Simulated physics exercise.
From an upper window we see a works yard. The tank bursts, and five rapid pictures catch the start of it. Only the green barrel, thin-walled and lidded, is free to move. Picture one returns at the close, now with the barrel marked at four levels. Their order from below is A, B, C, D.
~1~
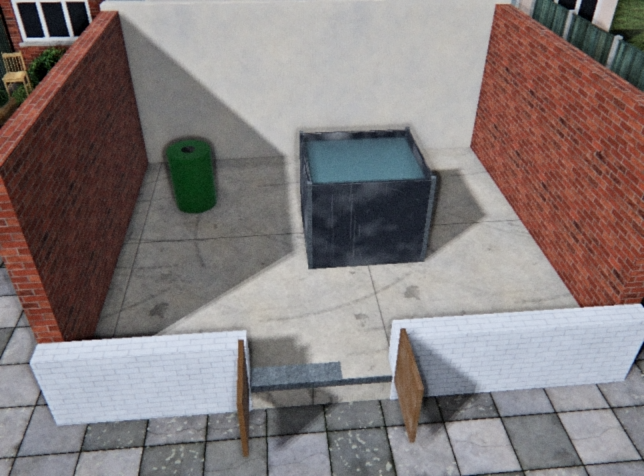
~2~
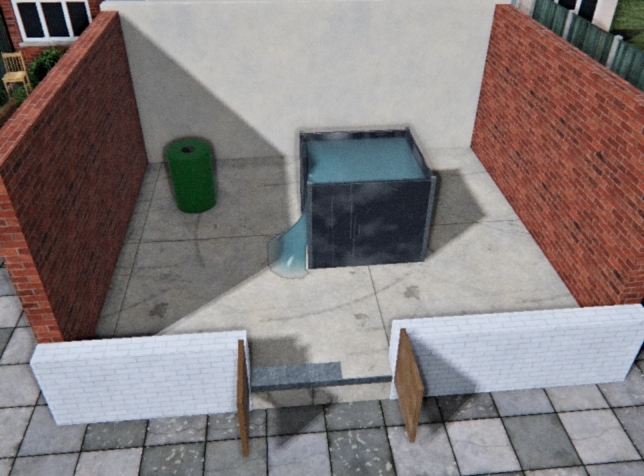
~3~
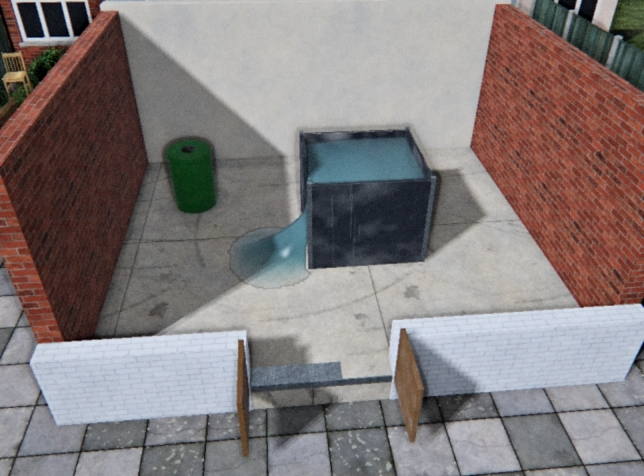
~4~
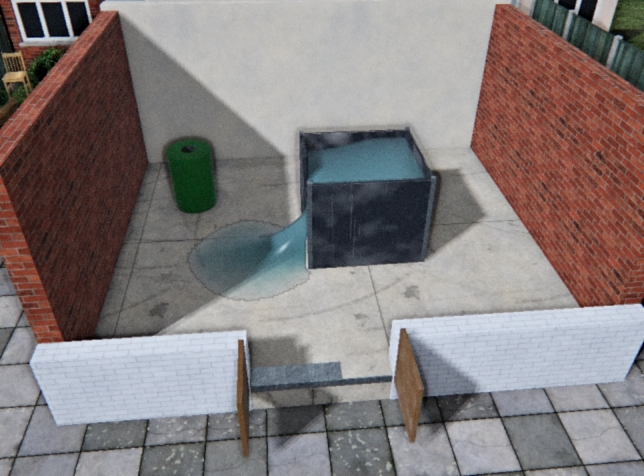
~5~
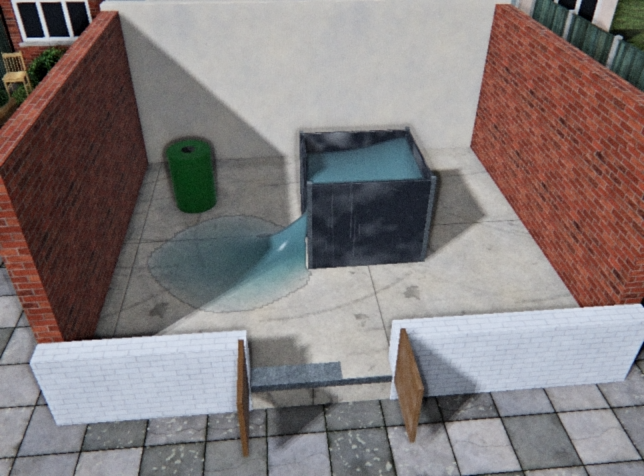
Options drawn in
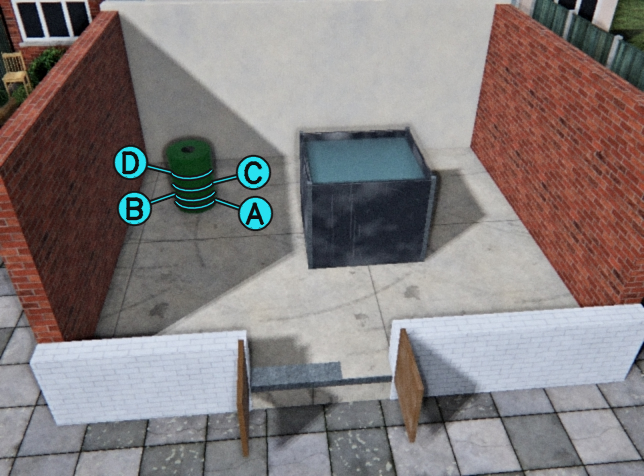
Water pours from the lower left side of a dark, open-topped square tank and fans leftward across the concrete floor in a widening, rounded sheet. The walled yard is seen from above, with red brick at both sides, a pale back wall, and a low white front wall with an open wooden gate. The green barrel at left stays still as the water spreads nearer, and the camera holds steady.
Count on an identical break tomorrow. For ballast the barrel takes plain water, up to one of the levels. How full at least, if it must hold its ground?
Mark B just does it.
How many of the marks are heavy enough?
Three.
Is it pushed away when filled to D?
No.
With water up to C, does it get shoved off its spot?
No, not at all.
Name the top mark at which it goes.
That is mark A.
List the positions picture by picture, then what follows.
Lid of the green barrel at (189, 150); tank full, its middle at (363, 161); open gate at (320, 329).
Water covers 2 % of the ground and is seen nearest the barrel at (285, 234).
Water covers 4 % of the ground and is seen nearest the barrel at (247, 236).
Water covers 8 % of the ground and is seen nearest the barrel at (234, 226).
Lid of the green barrel at (189, 150); water covers 12 % of the ground and is seen nearest the barrel at (211, 222).
On the marked copy, A at (194, 208); B at (193, 200); C at (191, 190); D at (190, 178); from the bottom up A, B, C, D.
Choosing A, it is pushed about twice its own width away.
Choosing B, it does not move.
Choosing C, it does not move.
Choosing D, it does not move.
